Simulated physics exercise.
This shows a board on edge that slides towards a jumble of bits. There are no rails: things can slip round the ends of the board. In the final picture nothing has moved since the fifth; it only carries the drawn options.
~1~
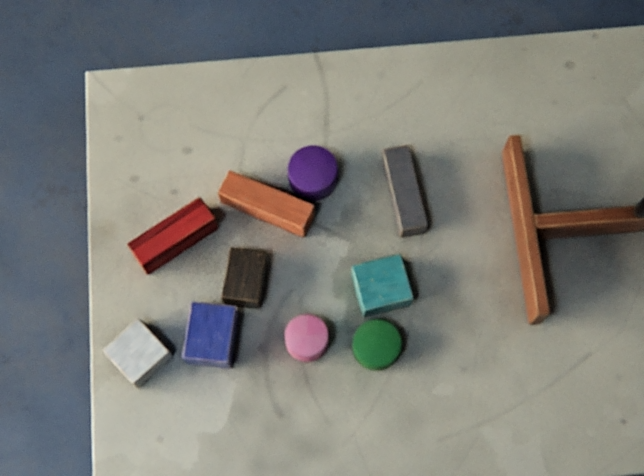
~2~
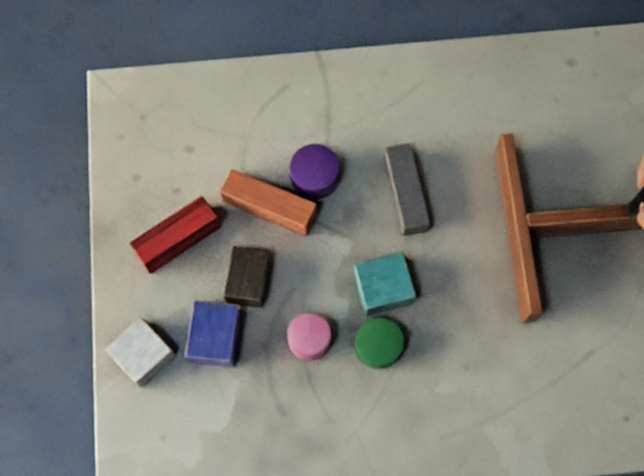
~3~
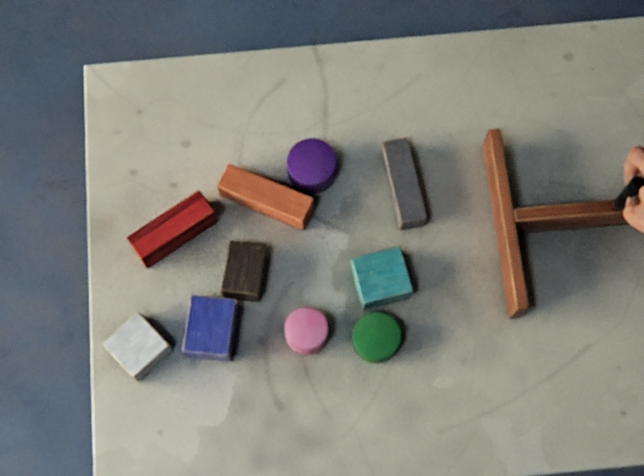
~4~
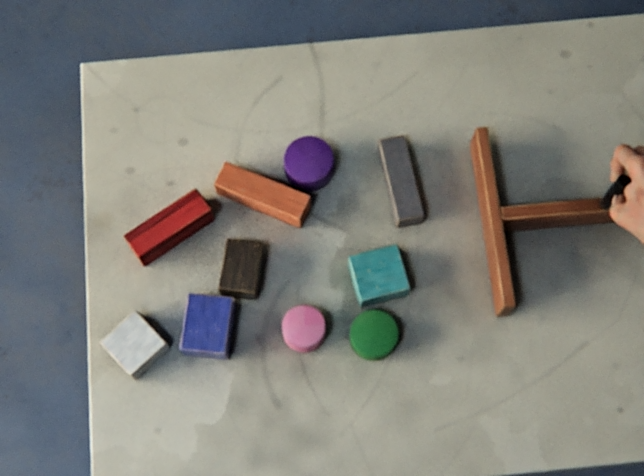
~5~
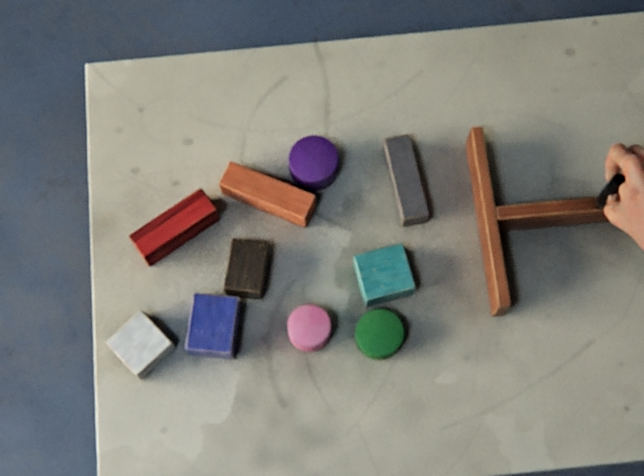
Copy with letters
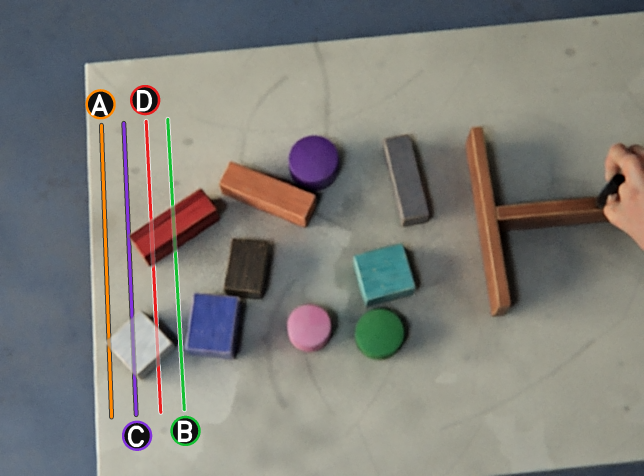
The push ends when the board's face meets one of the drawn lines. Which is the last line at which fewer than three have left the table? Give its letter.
No third one falls up to B.
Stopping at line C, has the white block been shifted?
Yes.
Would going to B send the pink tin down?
No.
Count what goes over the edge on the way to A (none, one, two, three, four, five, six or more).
In all, six or more.
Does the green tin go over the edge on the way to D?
By then, no.
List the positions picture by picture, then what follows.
In the first frame, orange bar (267, 204); turquoise block (382, 286); purple tin (313, 174).
In the second frame, board (522, 220); black block (247, 276).
In the third frame, board (508, 216); blue block (211, 329).
In the fourth frame, board (495, 214); grey bar (400, 182).
In the fifth frame, board (491, 214); pink tin (310, 328); orange bar (268, 195); turquoise block (384, 275).
On the marked copy, A at (106, 265); B at (176, 258); C at (130, 262); D at (153, 260).
Following B. Soon after the start, board (378, 225); green tin (364, 342); purple tin (309, 164).
Later, board (264, 236); red stick (151, 238); orange bar (187, 192).
In the end, board (175, 244); white block over the edge; red stick over the edge; two fallen.
As for the rest, A drops eight; C drops five; D drops four.
